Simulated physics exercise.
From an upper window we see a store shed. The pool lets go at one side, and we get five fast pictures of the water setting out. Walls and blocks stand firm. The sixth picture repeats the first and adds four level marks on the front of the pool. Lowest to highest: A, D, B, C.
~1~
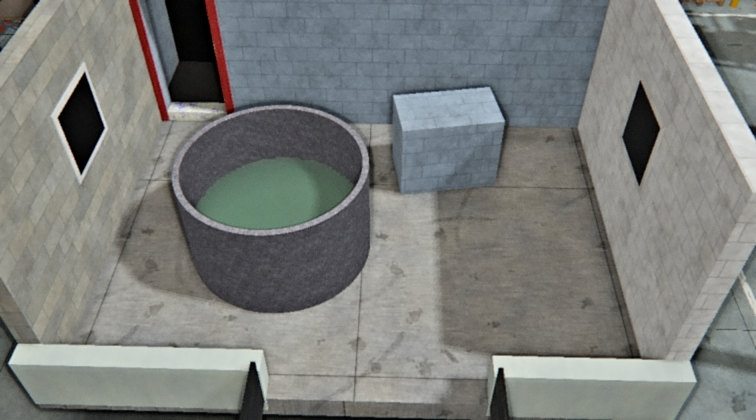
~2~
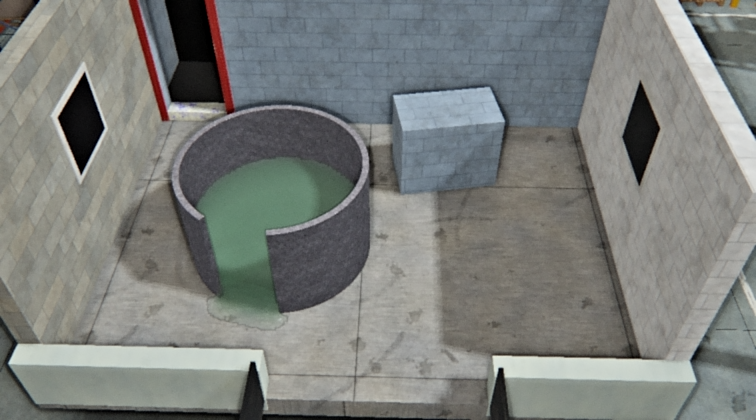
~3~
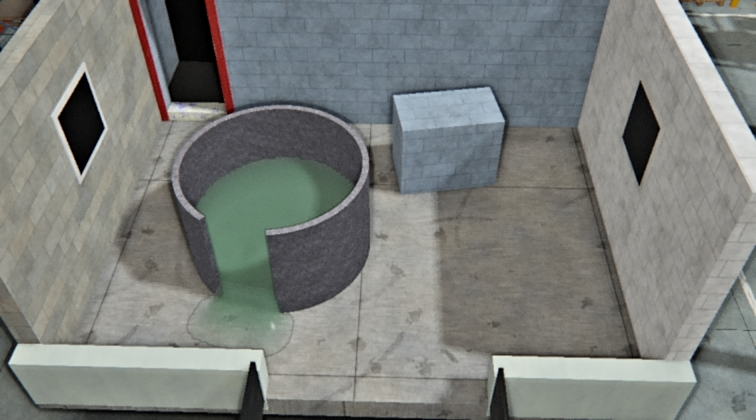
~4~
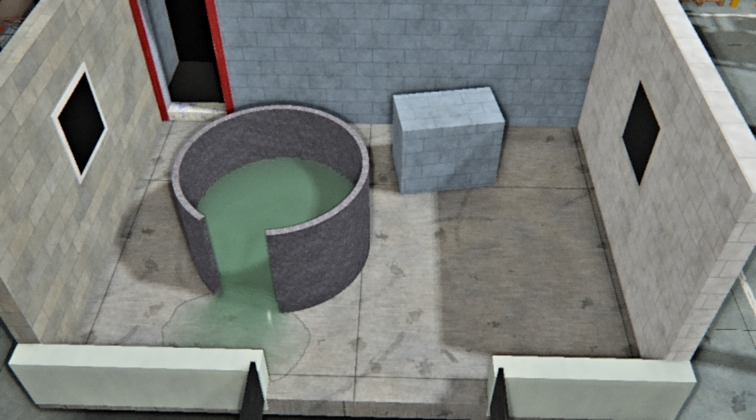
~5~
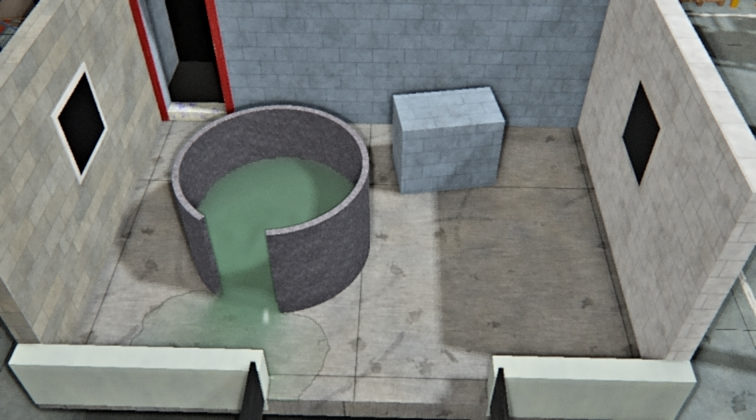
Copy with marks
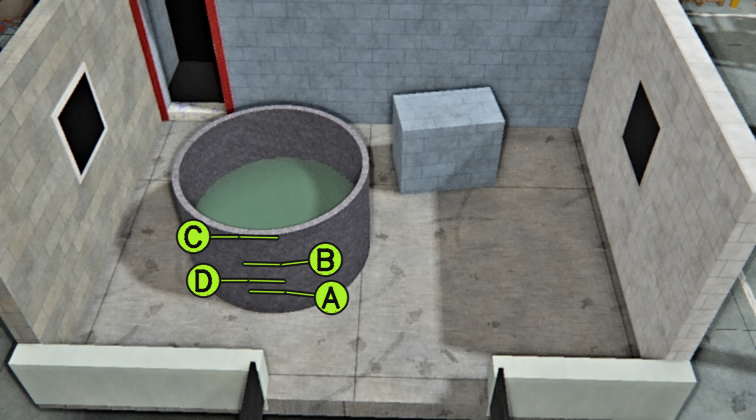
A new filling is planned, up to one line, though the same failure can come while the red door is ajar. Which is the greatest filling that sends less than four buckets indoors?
Line D.
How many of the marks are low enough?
Two.
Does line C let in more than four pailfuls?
Yes, that goes wrong.
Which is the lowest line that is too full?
It is B.
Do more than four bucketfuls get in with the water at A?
No, that is safe.
On the marked copy, A at (267, 291); B at (262, 264); C at (257, 237); D at (265, 280); from the bottom up A, D, B, C.
If A is chosen, nothing gets over.
If B is chosen, about 12 bucketfuls get in.
If C is chosen, dozens of bucketfuls pour in.
If D is chosen, a splash gets over, under a bucket.
